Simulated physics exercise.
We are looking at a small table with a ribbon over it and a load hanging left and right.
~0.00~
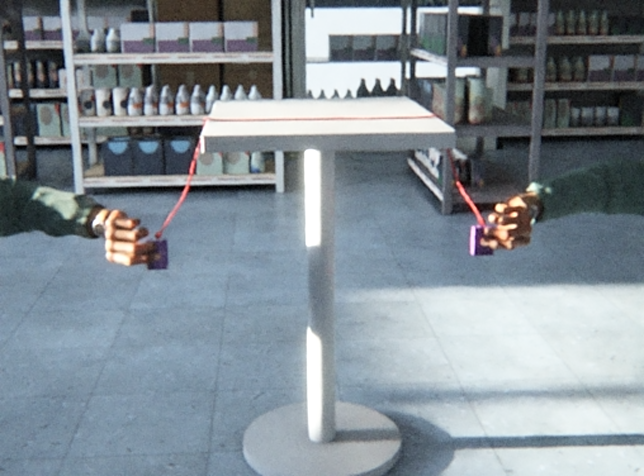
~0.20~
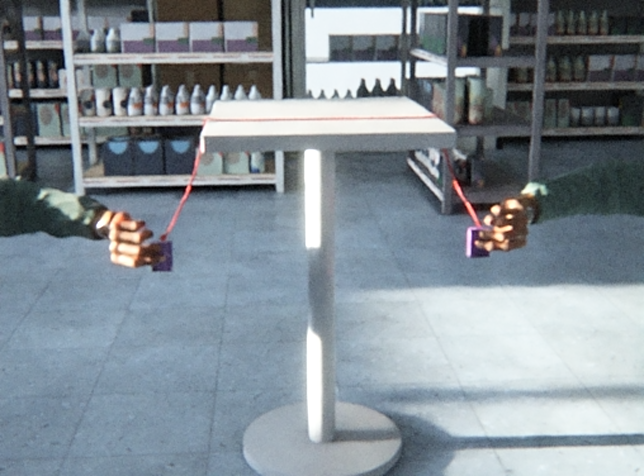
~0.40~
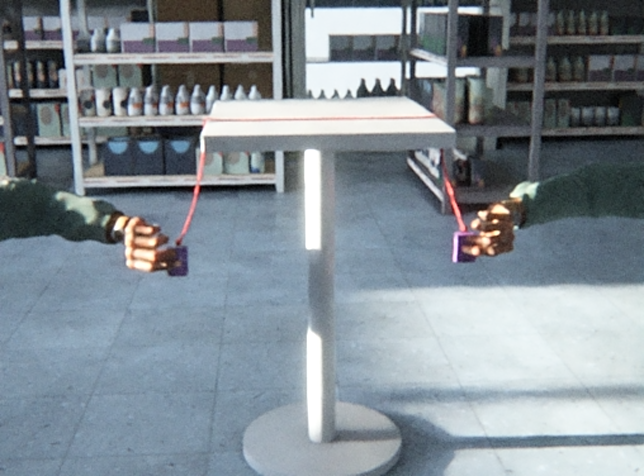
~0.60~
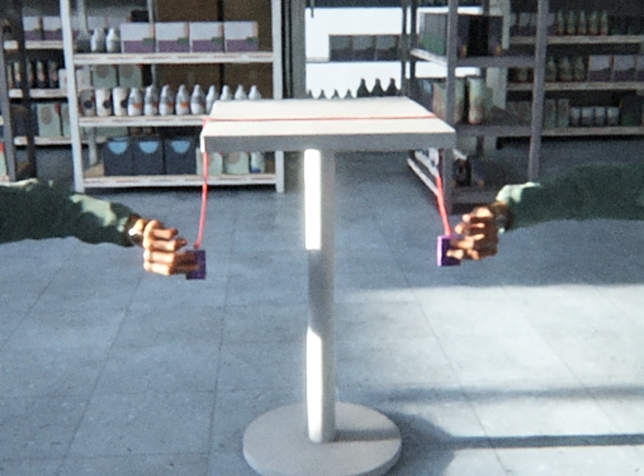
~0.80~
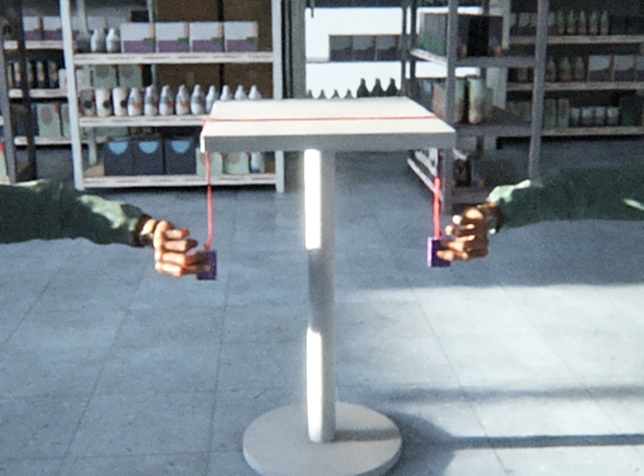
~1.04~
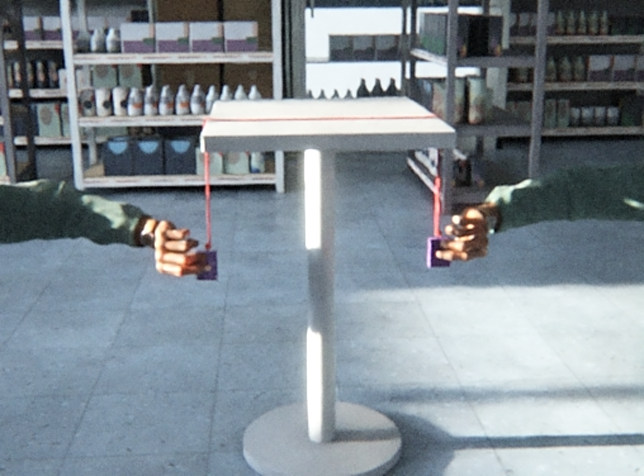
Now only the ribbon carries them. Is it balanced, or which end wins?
Outcome: The ribbon hangs still.
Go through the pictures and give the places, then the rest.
The first frame shows left matchbox (157, 254); right matchbox (483, 240); ribbon over the top (320, 119).
The second frame shows left matchbox (162, 256); right matchbox (479, 242).
The third frame shows left matchbox (178, 261); right matchbox (465, 247).
The fourth frame shows left matchbox (196, 264); right matchbox (450, 251).
The fifth frame shows left matchbox (207, 265); right matchbox (440, 252).
The sixth frame shows left matchbox (207, 265); right matchbox (439, 252); ribbon over the top (320, 119).
Around 1.38 s, left matchbox where it was near (213, 266); right matchbox where it was near (434, 253).
Around 1.92 s, left matchbox where it was near (210, 266); right matchbox where it was near (438, 253).
Finally, left matchbox where it was near (210, 266); right matchbox where it was near (438, 253). The ribbon keeps its balance.
